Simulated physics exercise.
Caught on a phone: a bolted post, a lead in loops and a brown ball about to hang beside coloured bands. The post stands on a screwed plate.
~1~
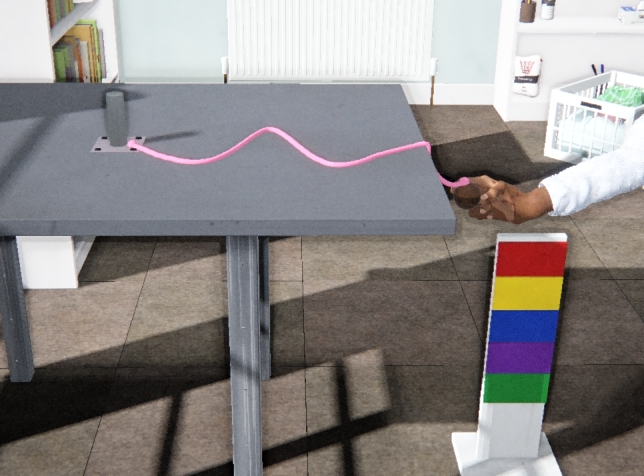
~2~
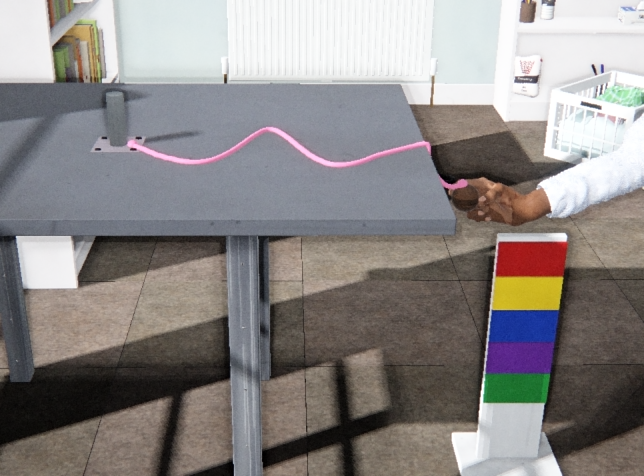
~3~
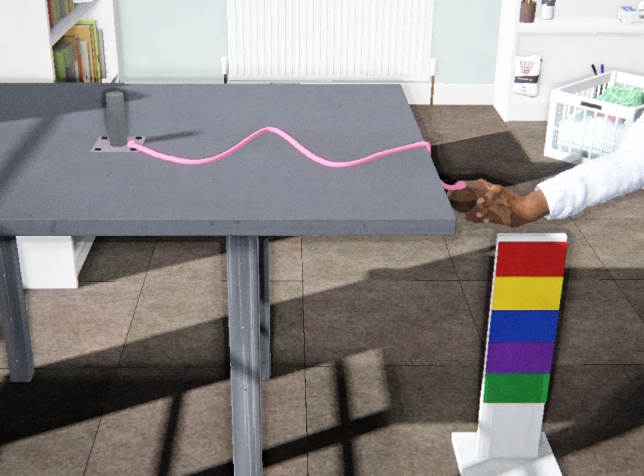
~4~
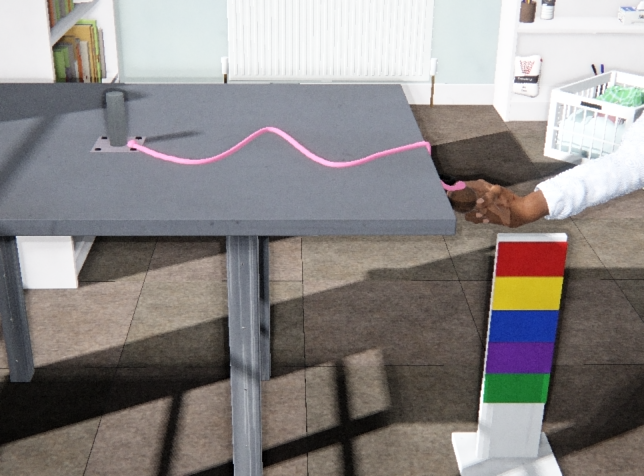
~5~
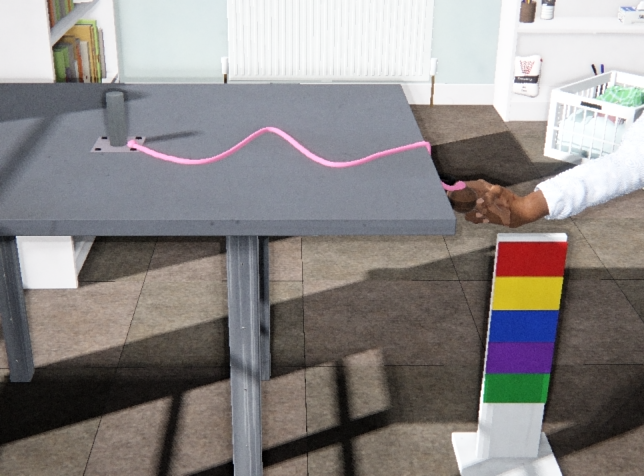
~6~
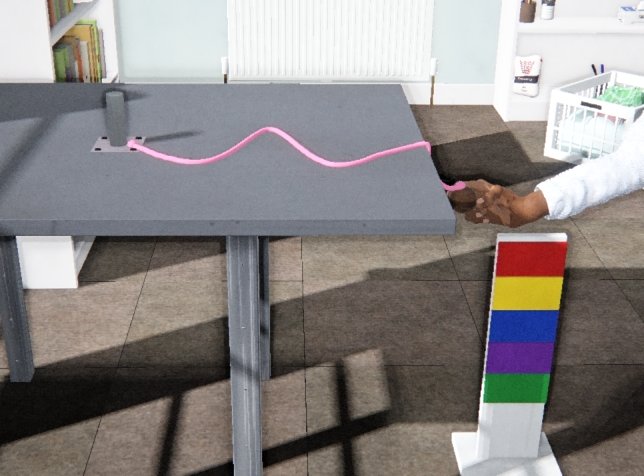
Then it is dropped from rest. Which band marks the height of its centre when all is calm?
Its centre hangs level with the purple band.
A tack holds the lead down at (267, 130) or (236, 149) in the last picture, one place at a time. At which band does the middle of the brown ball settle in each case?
It would be yellow; blue.
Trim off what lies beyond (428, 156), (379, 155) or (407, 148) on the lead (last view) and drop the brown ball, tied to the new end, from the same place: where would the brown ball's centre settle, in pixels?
About (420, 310), (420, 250) and (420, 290).
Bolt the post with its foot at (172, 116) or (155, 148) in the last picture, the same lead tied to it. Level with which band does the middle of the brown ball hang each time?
In that order: Green; green.
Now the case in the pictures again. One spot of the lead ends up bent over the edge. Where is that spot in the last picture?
It lies at about (307, 153).
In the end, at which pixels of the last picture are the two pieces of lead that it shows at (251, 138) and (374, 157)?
At (314, 144), then (421, 235).
Soon after, ball near (427, 356); level with purple.
After that, ball near (406, 358); level with purple.
In the end, ball near (412, 360); level with purple. Its middle rests at the purple band.
